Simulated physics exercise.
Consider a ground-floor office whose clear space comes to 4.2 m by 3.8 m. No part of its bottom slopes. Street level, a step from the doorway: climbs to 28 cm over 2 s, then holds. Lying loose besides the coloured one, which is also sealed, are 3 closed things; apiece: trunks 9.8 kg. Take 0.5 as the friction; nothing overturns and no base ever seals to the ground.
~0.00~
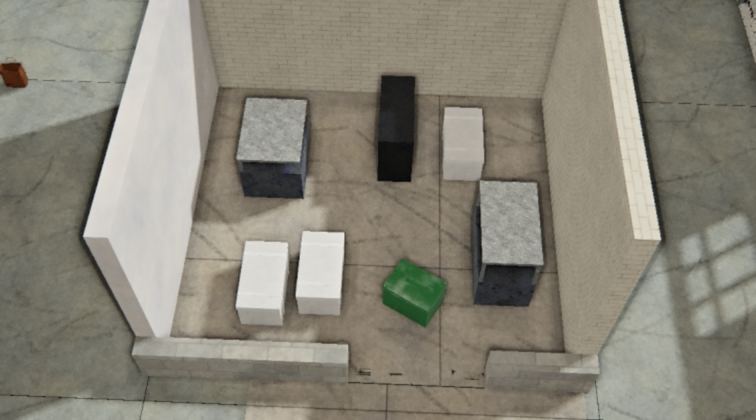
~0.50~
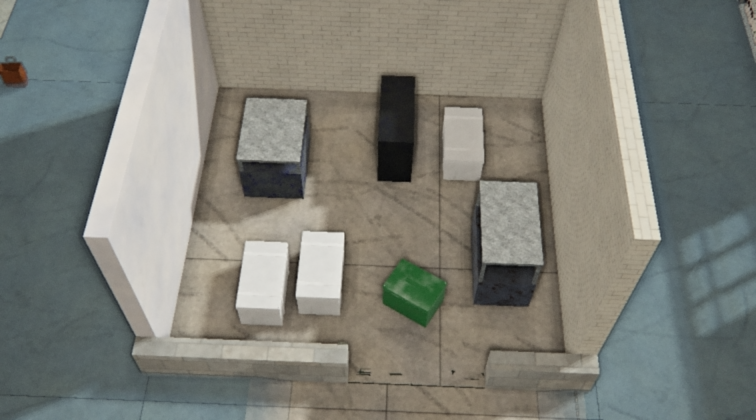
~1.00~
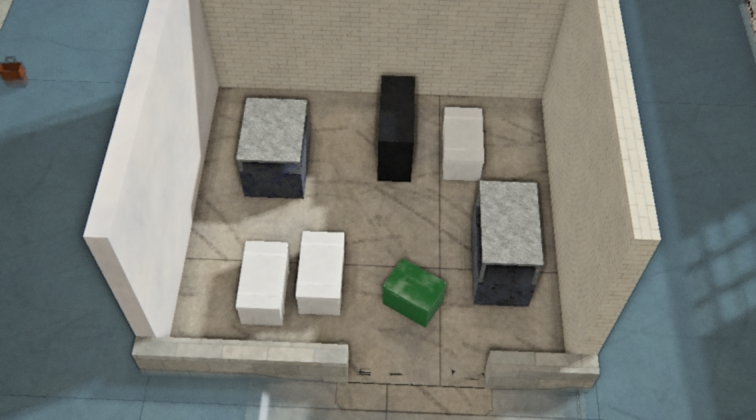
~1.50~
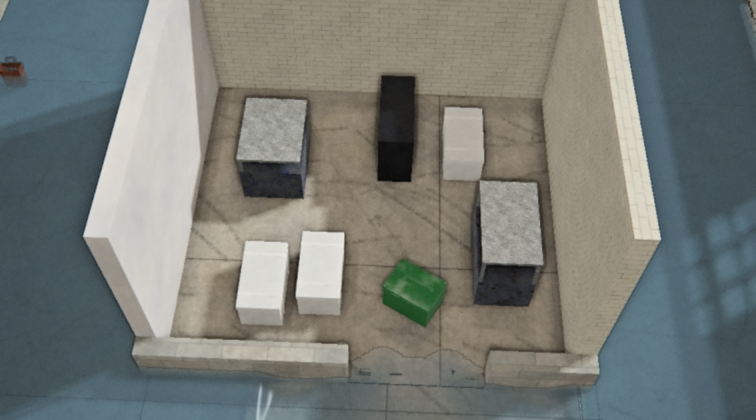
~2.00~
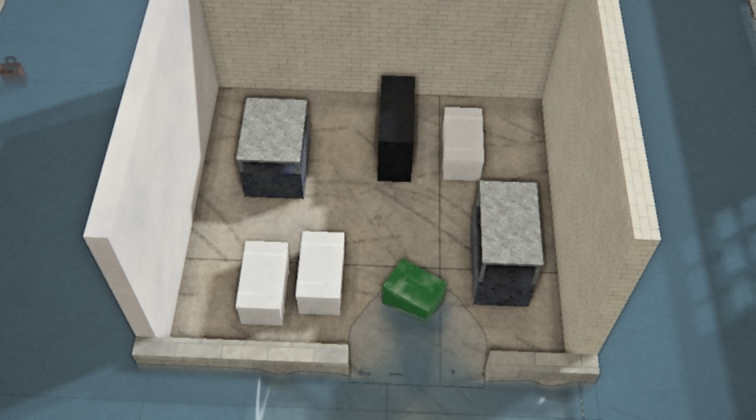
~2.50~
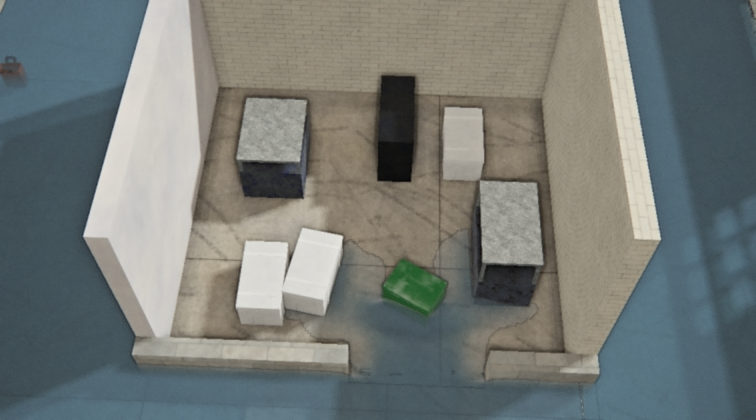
Water surrounds a walled room, then spreads through the doorway and shifts a white box.
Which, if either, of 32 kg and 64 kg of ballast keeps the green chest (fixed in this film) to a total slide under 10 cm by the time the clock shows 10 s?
Final guess: It slides too far regardless.
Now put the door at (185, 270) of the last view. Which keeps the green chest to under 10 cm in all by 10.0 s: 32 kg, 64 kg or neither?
I'd say you need the heavier one.
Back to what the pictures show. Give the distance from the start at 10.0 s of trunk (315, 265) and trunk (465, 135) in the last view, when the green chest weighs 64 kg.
Respectively 80 and 50 cm.
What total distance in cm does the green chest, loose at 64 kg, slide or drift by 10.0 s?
The distance adds up to about 100 cm.
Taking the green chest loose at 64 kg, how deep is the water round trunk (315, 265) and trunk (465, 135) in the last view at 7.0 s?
Around 8 cm and 11 cm.
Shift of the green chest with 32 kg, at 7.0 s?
Displacement near 140 cm.
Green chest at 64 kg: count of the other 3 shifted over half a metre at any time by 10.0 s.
All told, that gives 3.
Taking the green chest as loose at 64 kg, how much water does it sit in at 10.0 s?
Something like 17 centimetres.
After 3.5 s the green chest would be 127 cm from its start with 32 kg and 39 cm from its start with 64 kg; 11 cm of water round it then.
After 4.5 s the green chest would be 139 cm from its start with 32 kg and 46 cm from its start with 64 kg; 12 cm of water round it then.
After 7.0 s the green chest would be 139 cm from its start with 32 kg and 57 cm from its start with 64 kg; 13 cm of water round it then.
After 10.0 s the green chest would be 225 cm from its start with 32 kg and 94 cm from its start with 64 kg; 17 cm of water round it then.
